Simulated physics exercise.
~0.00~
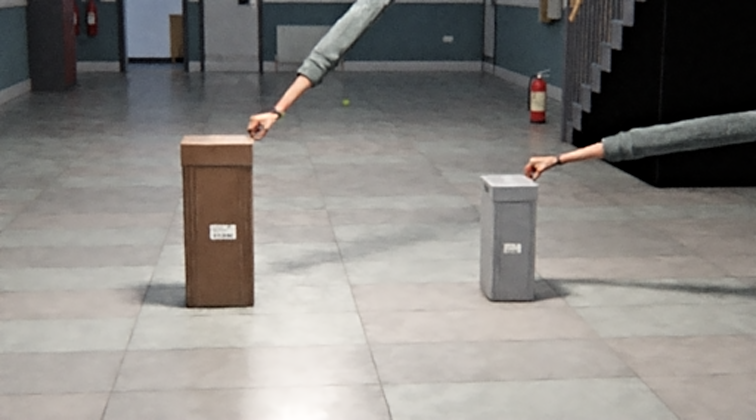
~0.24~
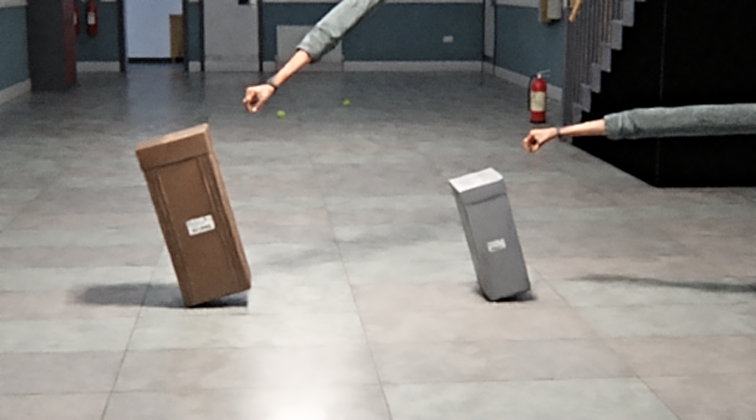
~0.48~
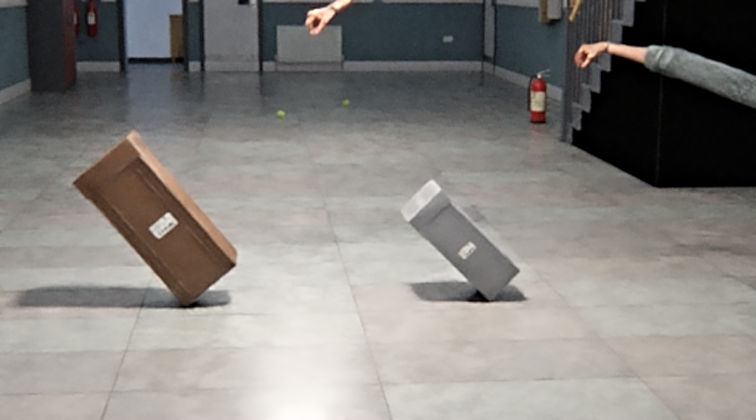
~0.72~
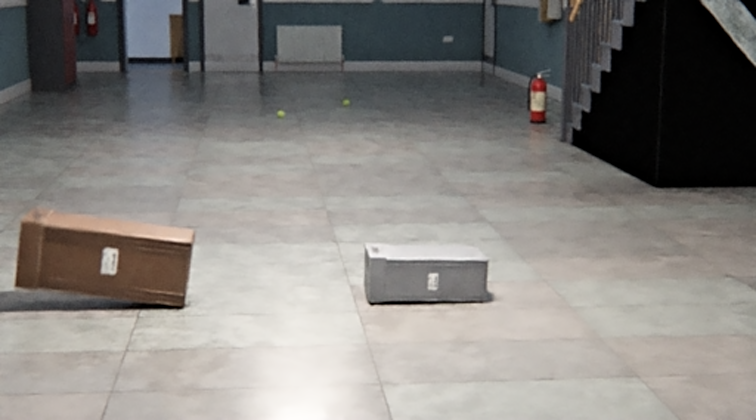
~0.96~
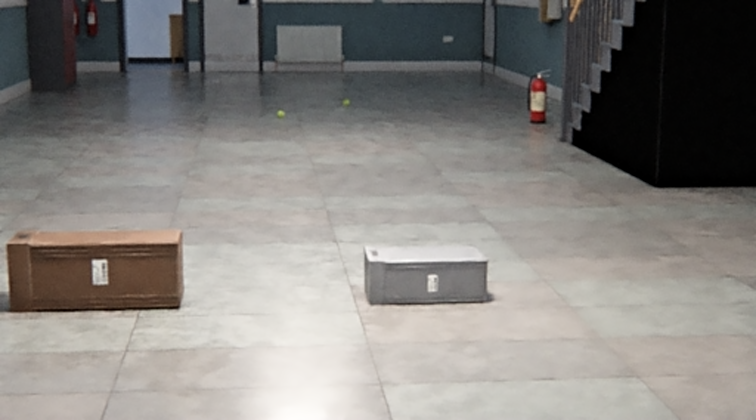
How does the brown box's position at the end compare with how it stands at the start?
At the start the brown box stands upright, and at the end it lies on its side on the floor.
